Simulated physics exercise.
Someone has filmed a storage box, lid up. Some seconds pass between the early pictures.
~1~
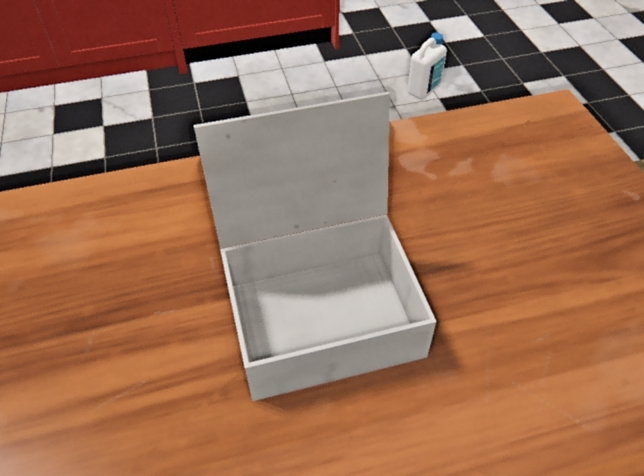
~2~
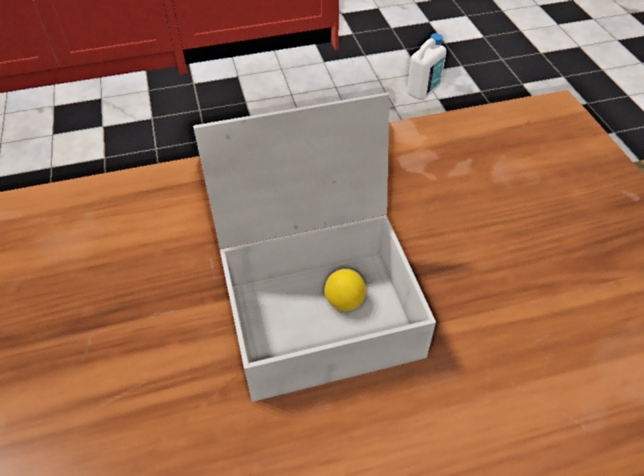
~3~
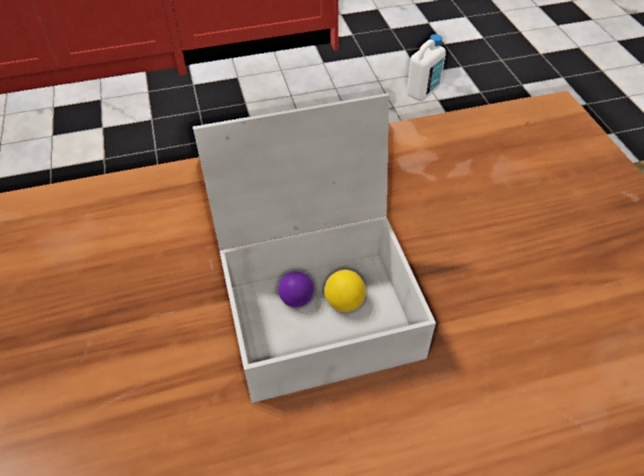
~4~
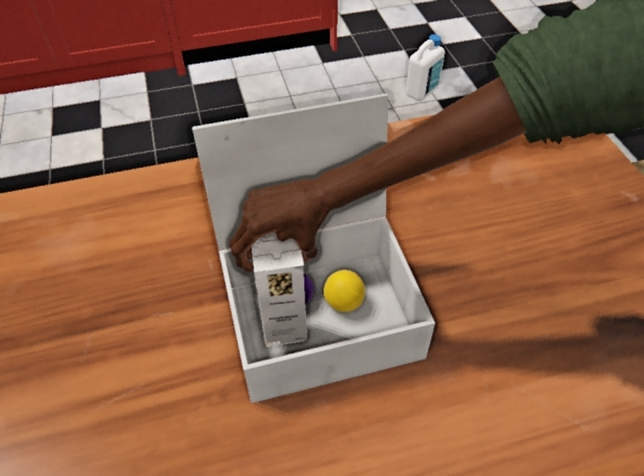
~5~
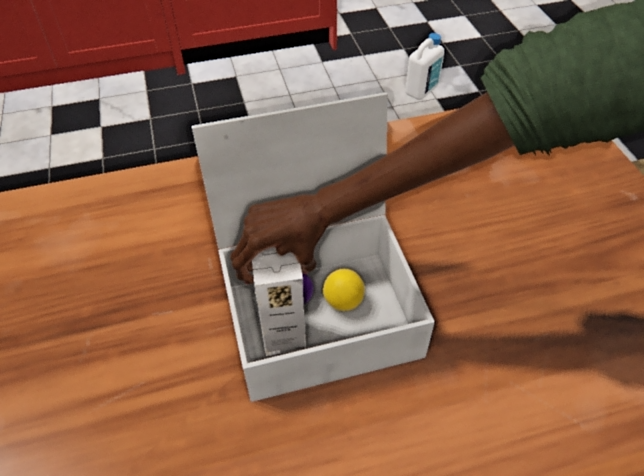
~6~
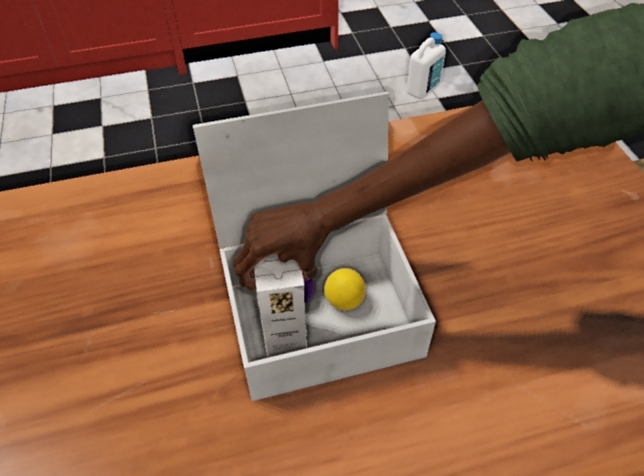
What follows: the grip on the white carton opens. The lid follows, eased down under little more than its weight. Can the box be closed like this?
In the end the lid will not close.
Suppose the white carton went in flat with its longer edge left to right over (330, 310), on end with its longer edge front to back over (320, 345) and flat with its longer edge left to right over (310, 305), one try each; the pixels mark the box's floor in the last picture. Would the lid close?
First try: It shuts flat; second try: It is held up; third try: It closes.
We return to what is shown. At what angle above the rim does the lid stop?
Some 45° above the rim.
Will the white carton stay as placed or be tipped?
It keeps its pose.
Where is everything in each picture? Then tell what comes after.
In the first frame, the last thing is not in view yet.
In the second frame, the last thing is not in view yet.
In the third frame, the last thing is not in view yet; purple lemon (296, 289).
The fourth frame shows coming down; white carton (280, 289).
The fifth frame shows coming down; white carton (280, 300).
The sixth frame shows put in, still held; white carton (281, 306).
Then, 1.30 s on from there, lid 79° above the rim.
Then, 1.70 s on from there, lid 48° above the rim.
In the end, lid 44° above the rim; all 3 unmoved. At the end, from the last picture's camera, white carton near (280, 307).
